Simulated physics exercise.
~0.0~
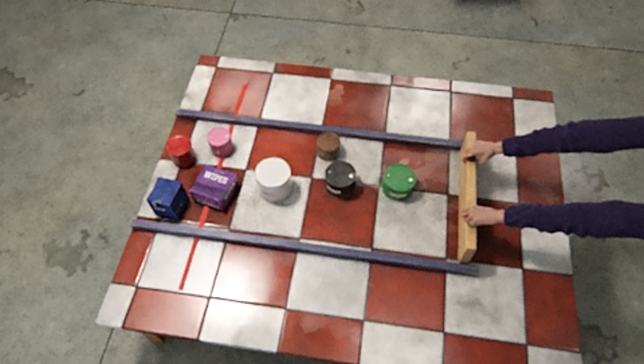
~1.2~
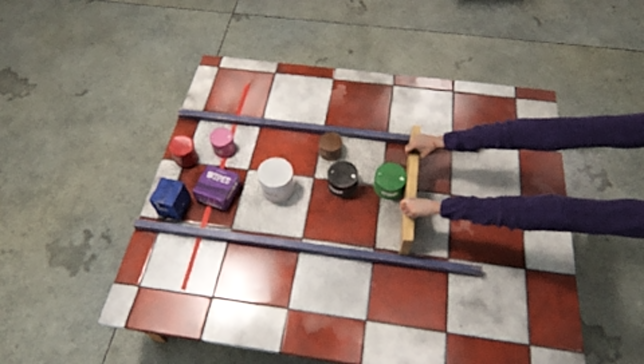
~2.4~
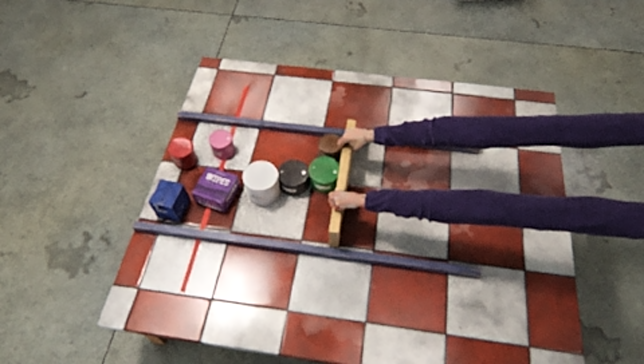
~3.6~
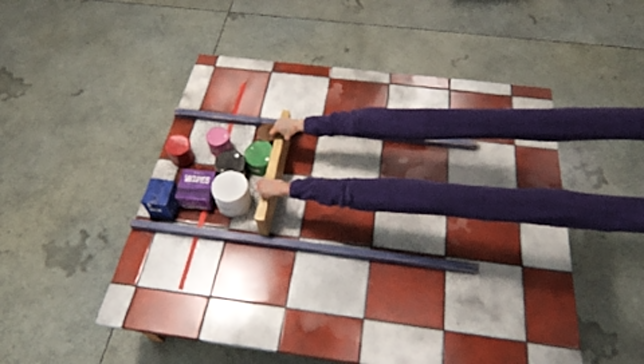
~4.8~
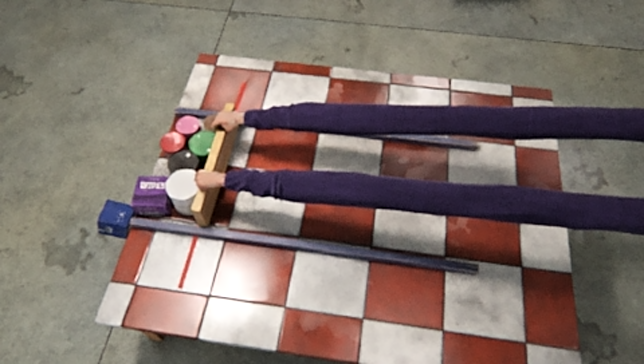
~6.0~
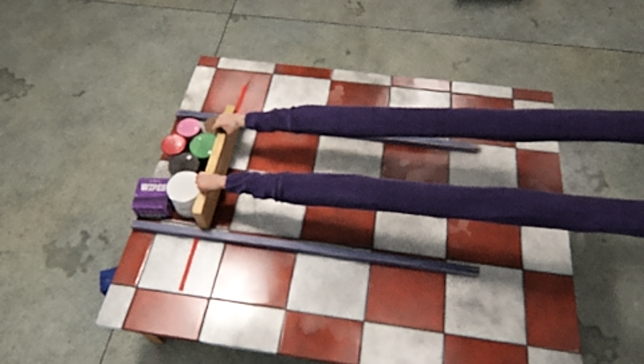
On a red and white checkered table, two hands slide a wooden plank leftward between two rails, gathering green, black, brown and white containers against red, pink, purple and blue items, until the blue box tips off the left edge and the plank stops with the rest still aboard.
